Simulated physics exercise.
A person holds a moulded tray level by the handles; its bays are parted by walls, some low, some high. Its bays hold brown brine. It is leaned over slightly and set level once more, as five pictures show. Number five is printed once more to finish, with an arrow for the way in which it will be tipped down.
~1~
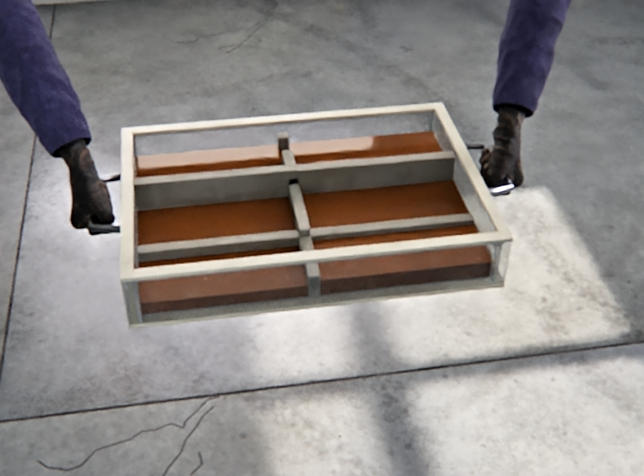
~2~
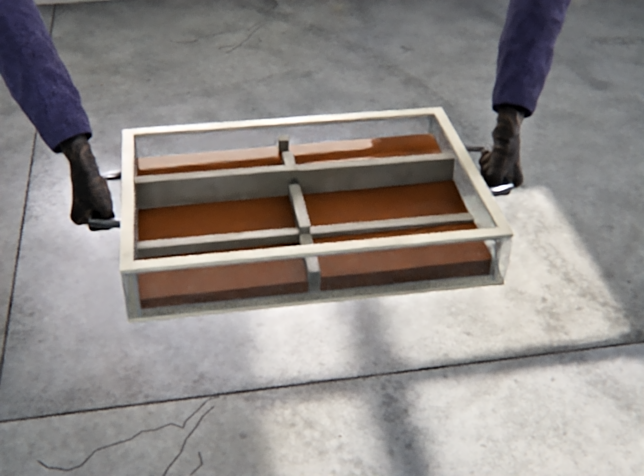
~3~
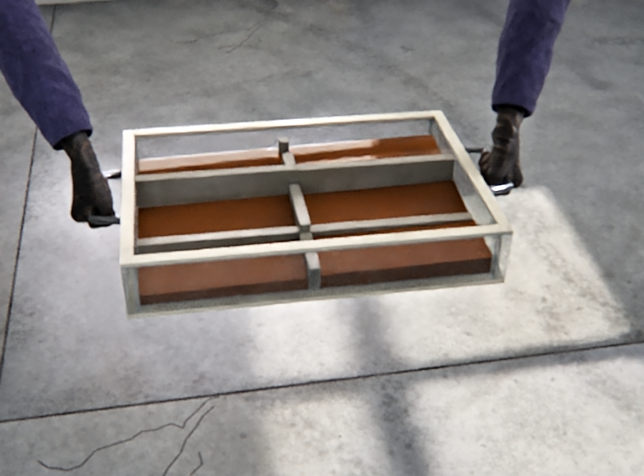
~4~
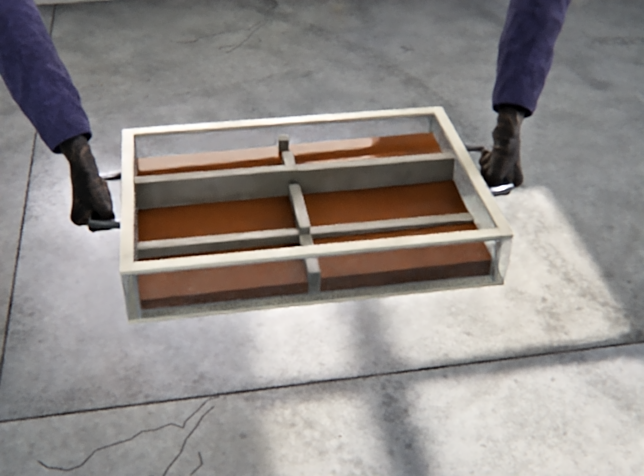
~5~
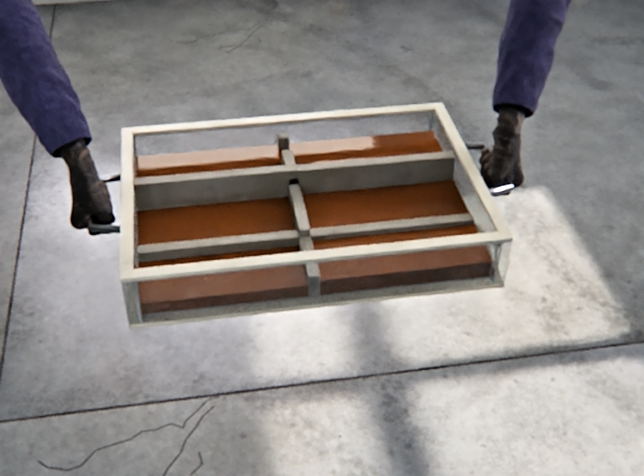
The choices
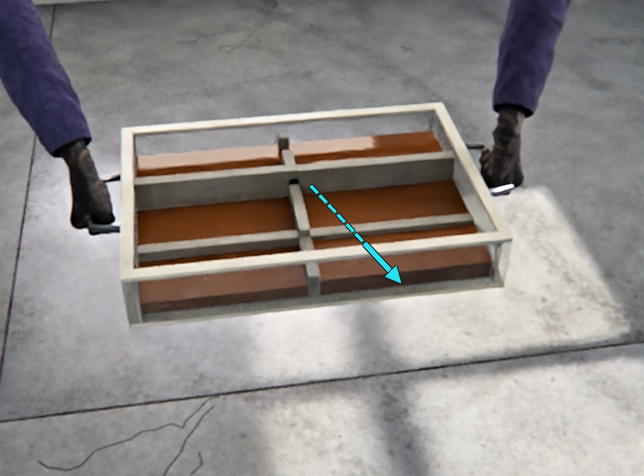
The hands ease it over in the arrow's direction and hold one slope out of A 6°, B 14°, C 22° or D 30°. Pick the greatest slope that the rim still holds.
Tilt B just does it.
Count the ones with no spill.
Two of them.
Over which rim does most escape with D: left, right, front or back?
Over the front one.
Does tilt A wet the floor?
No.
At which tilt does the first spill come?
It is C.
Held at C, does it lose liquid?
Yes, that goes wrong.
The arrow ends at (397, 278).
For tilt A, nothing spills; the back right bay holds the most.
For tilt B, nothing spills; the back right bay holds the most.
For tilt C, about 15 % goes over the rim.
For tilt D, about 51 % goes over the rim.
